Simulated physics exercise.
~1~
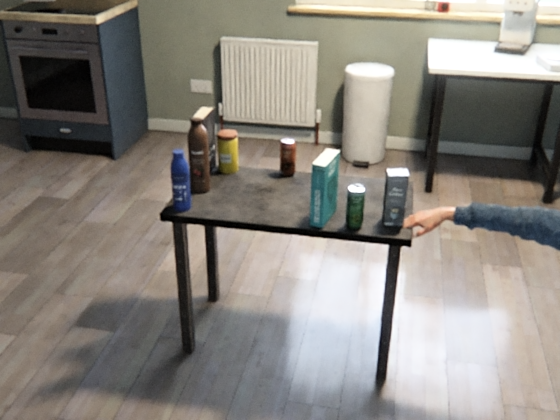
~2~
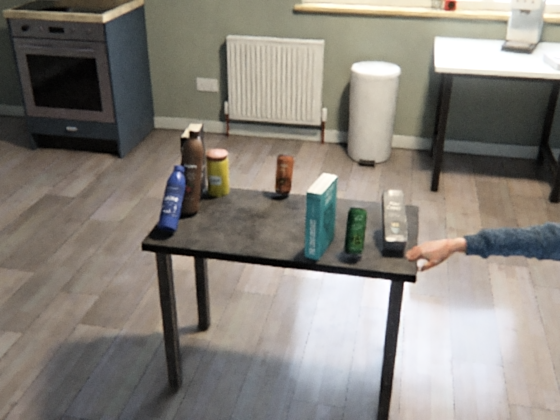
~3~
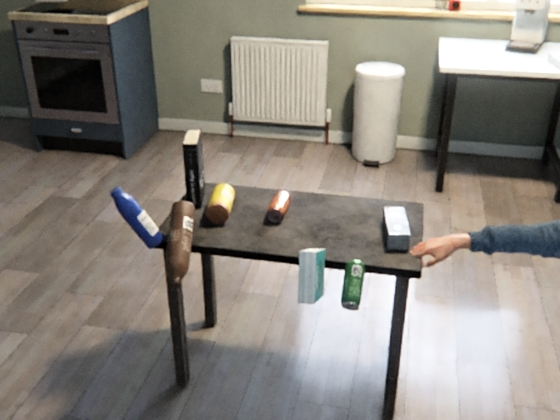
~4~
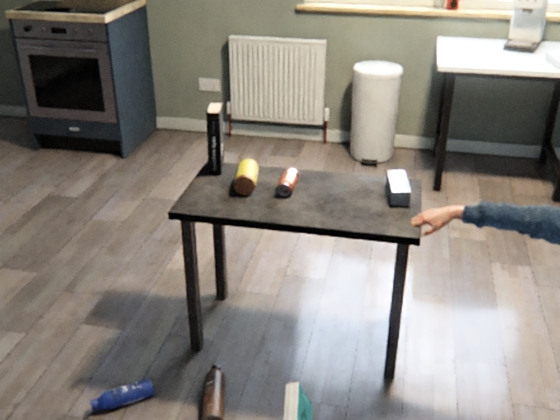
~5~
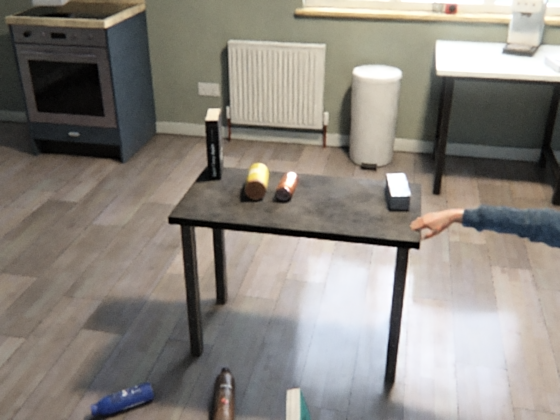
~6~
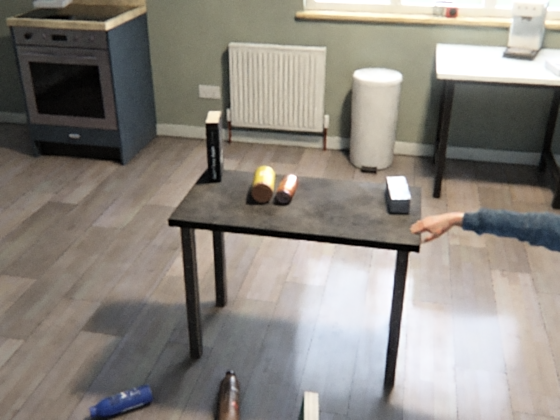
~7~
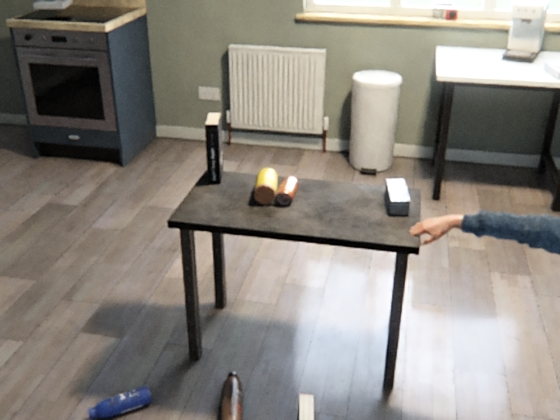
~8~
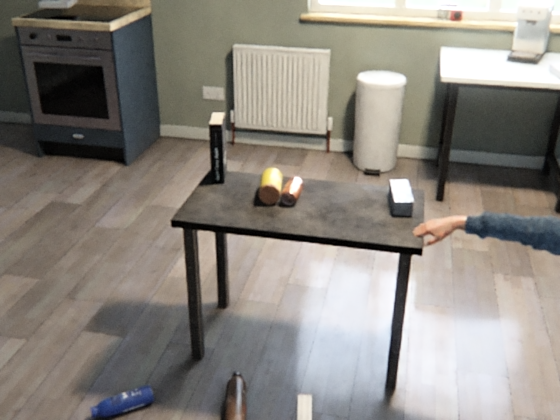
The clip shows a hand at the edge of a dark table as it jolts, sending a blue bottle, brown bottle, turquoise book and green can off the front, while a yellow jar, orange can and grey carton end up lying on top beside a standing black book.
